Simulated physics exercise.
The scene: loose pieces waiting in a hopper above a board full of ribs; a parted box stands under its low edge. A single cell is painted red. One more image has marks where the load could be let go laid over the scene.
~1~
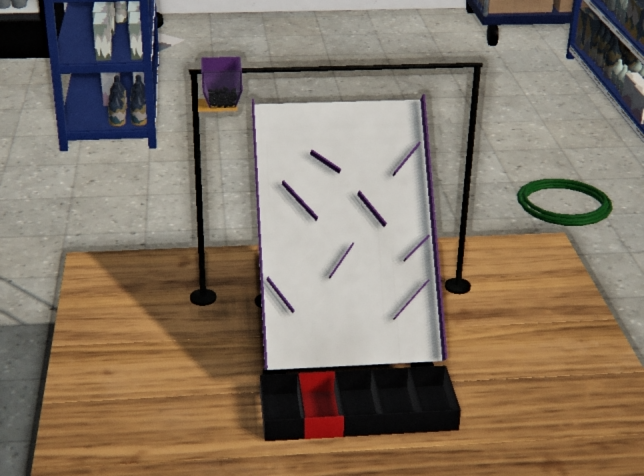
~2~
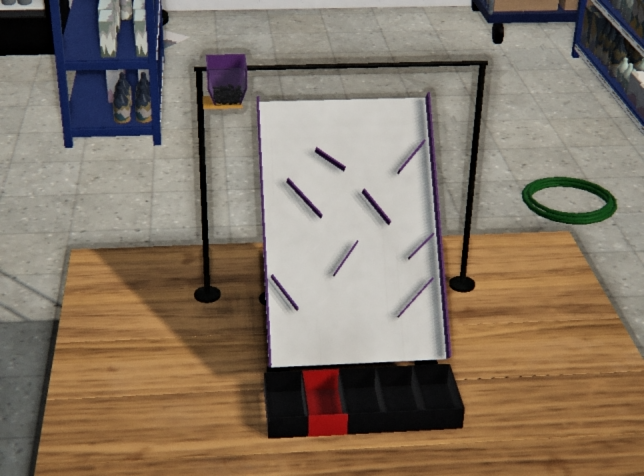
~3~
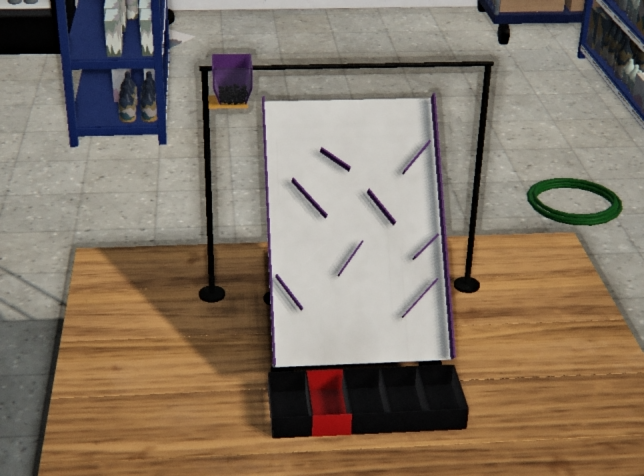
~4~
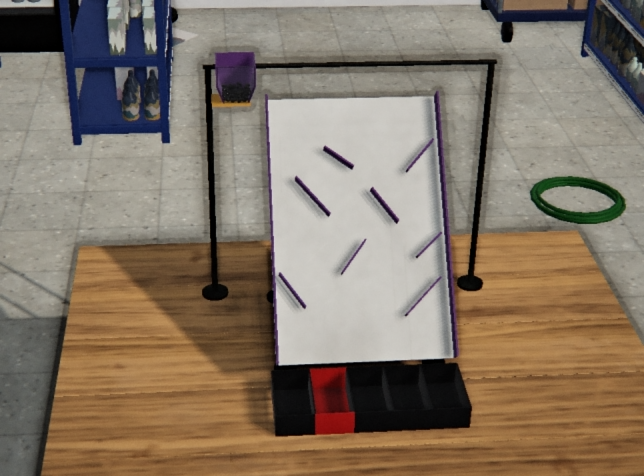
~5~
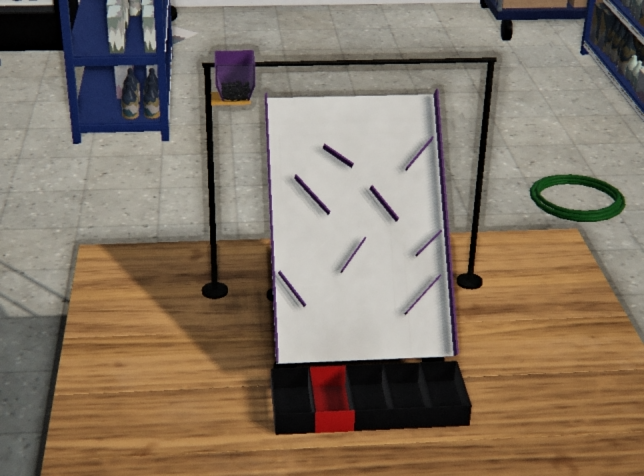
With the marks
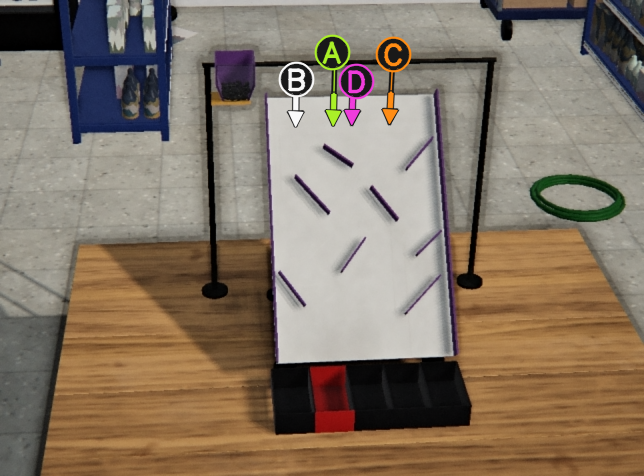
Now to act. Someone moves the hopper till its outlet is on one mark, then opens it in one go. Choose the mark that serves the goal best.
I would pick mark B.
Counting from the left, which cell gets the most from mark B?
The second.
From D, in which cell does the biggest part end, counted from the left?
The third.
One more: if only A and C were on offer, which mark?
A.
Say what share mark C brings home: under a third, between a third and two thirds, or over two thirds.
Under a third.
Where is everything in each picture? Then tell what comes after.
The first frame shows hopper at (222, 96), black beans, door shut.
The second frame shows ribs (316, 147) to (346, 167), (400, 170) to (425, 140), (288, 178) to (322, 215).
The third frame shows ribs (369, 189) to (396, 222), (339, 274) to (363, 240), (415, 257) to (439, 234).
The fourth frame shows ribs (280, 272) to (306, 307), (407, 314) to (441, 277).
The fifth frame shows red cell at (335, 420), number 2 of 5 from the left.
On the marked copy, mark A meets the board at (333, 120); mark B meets the board at (295, 120); mark C meets the board at (389, 118); mark D meets the board at (351, 119).
If A is chosen, a small part in the red cell, most in other cells, a small part outside the box.
If B is chosen, most in the red cell, about a quarter in other cells.
If C is chosen, a stray few in the red cell, nearly all in other cells.
If D is chosen, a small part in the red cell, nearly all in other cells, a stray few outside the box.
